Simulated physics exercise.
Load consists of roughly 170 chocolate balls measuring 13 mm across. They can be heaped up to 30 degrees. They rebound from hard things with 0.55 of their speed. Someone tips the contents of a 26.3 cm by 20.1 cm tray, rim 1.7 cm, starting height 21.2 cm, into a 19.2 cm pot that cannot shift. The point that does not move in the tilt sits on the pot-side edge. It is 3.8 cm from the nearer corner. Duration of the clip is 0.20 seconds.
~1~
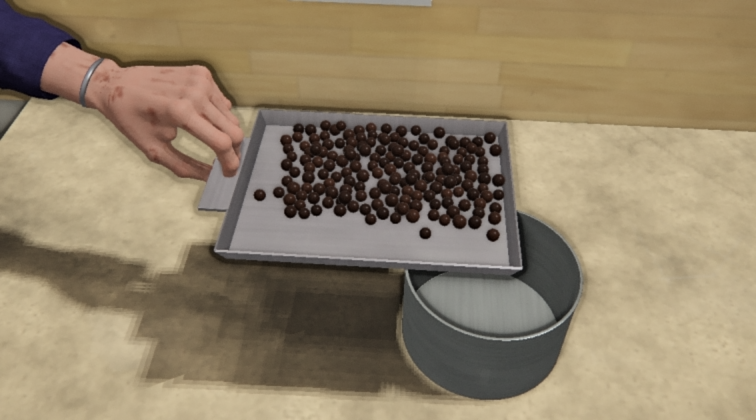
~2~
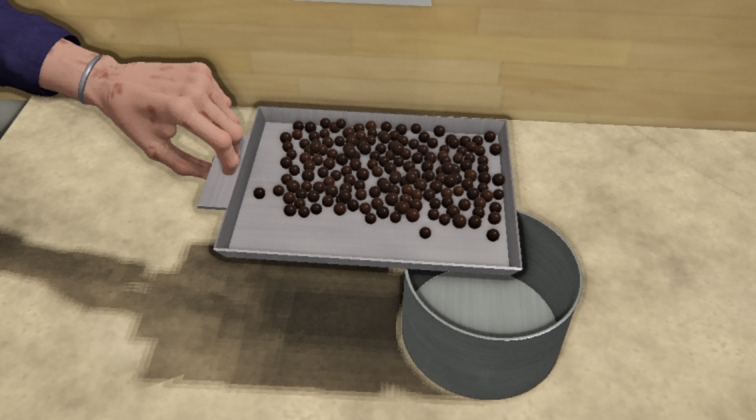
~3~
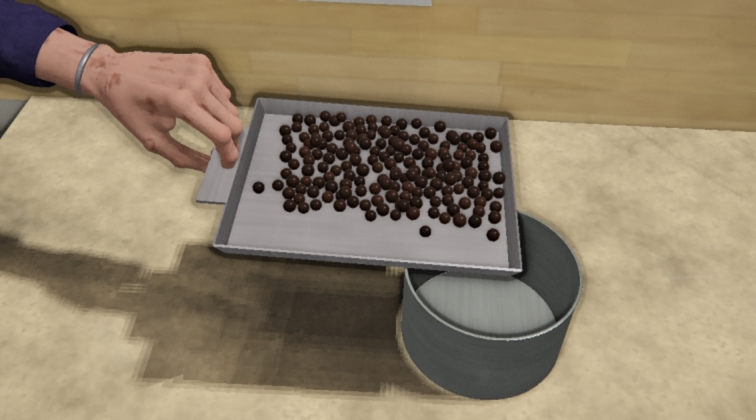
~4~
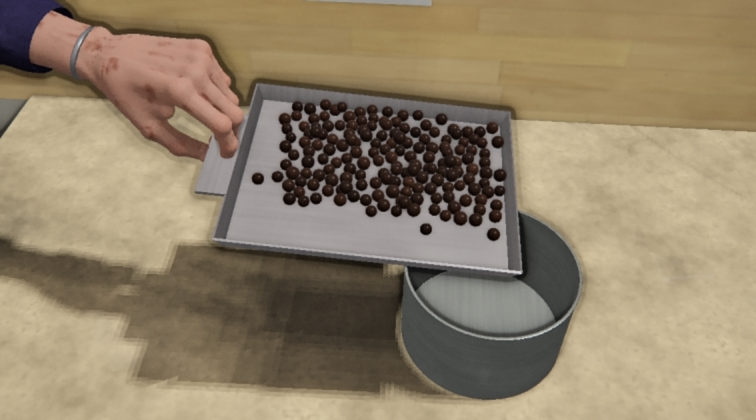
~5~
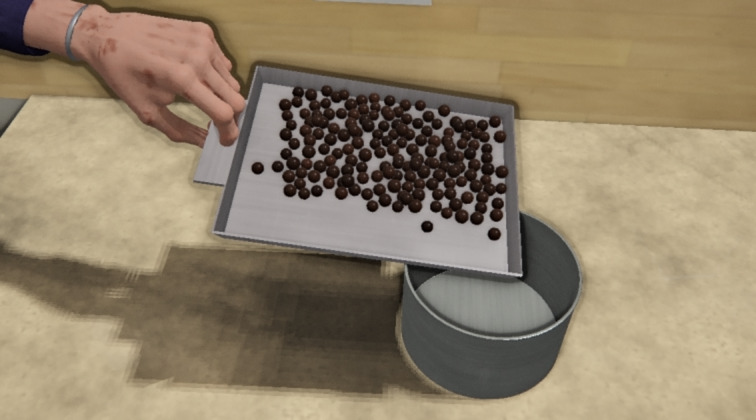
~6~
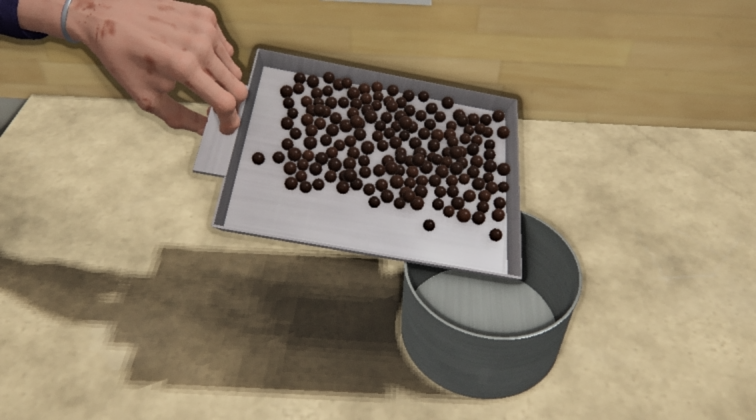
A shallow grey tray, held by a hand at its left edge, begins level above a pale, mottled countertop seen from above at an angle, with a light wood-panelled wall behind. Many small dark brown balls cover much of the tray, and a round grey pot sits beneath its right end. The hand slowly raises the left side, tilting the tray down rightward, while the balls keep their arrangement and the camera stays still.
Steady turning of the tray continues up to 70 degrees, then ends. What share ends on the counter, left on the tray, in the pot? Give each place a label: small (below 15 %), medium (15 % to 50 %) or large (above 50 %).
Shares by place: Counter large, left on the tray small, pot small.
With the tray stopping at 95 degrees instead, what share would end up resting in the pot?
In that case, near 10 percent.
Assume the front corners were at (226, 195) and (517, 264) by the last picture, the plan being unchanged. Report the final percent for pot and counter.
Final per cent - pot 50, counter 50.
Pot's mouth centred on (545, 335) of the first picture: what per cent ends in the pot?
Some 90 per cent.
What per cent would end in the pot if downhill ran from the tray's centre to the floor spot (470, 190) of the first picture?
That comes to around 60 per cent.
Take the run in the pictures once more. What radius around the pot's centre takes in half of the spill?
Roughly 24 cm from the centre.
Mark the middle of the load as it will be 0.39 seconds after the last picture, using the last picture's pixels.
At about (489, 239).
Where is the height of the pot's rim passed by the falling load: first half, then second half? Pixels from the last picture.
Early: About (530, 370); late: About (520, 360).
Then, 0.23 s after the last picture, tilt 43 degrees; the tray holds 100 %, the pot 0 %.
Then, 0.39 s after the last picture, tilt 62 degrees; the tray holds 85 %, the pot 0 %.
Then, 0.67 s after the last picture, tilt 70 degrees; the tray holds 15 %, the pot 5 %.
In the end, counter 95 %, tray 0 %, pot 5 %.
